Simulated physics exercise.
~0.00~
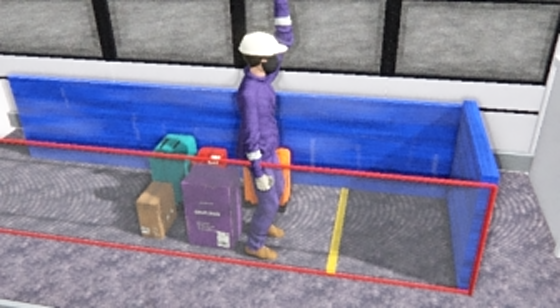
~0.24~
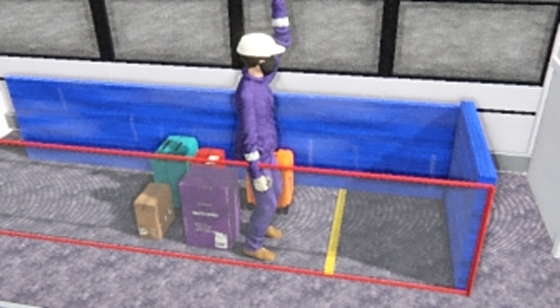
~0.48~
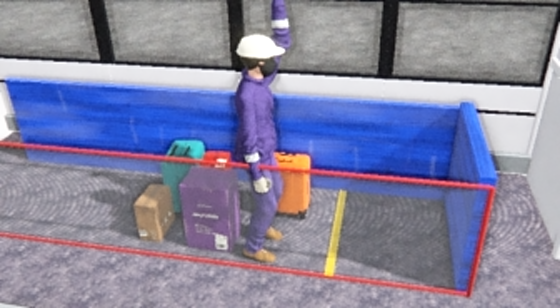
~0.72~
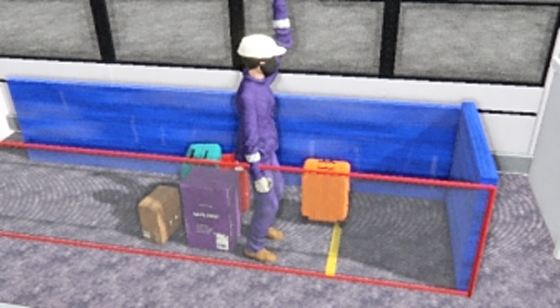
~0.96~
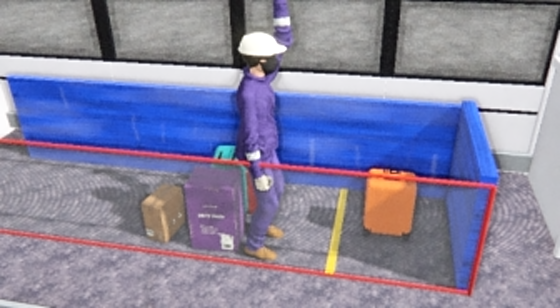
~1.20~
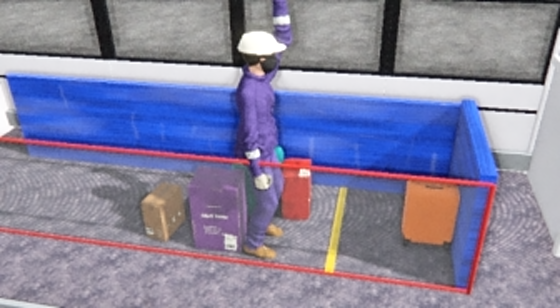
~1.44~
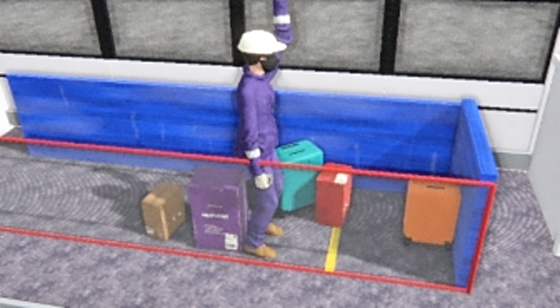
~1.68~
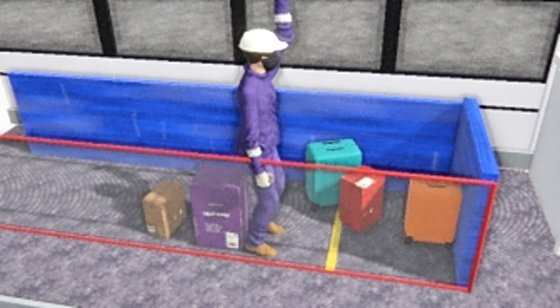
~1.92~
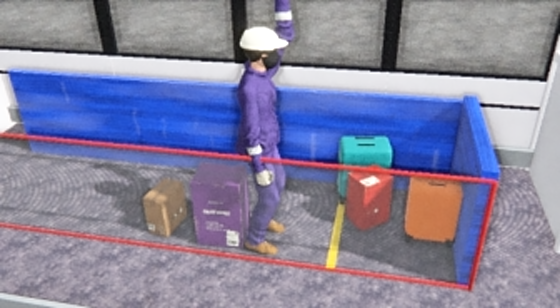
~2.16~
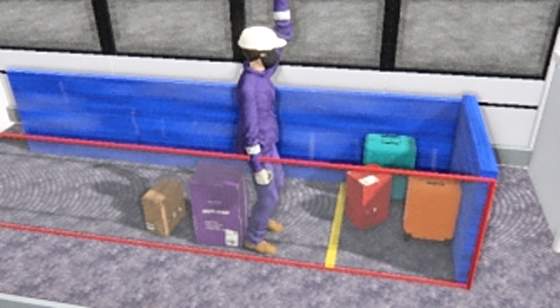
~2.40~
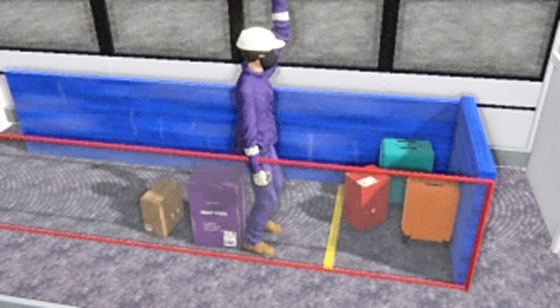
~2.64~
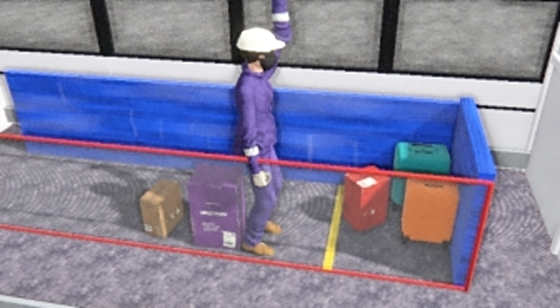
A passenger in purple and a white helmet stood still, one arm raised, as the orange case slid right across the yellow line, followed by the red and teal luggage; all three ended upright beyond it, while the purple bag and brown carton stayed short.
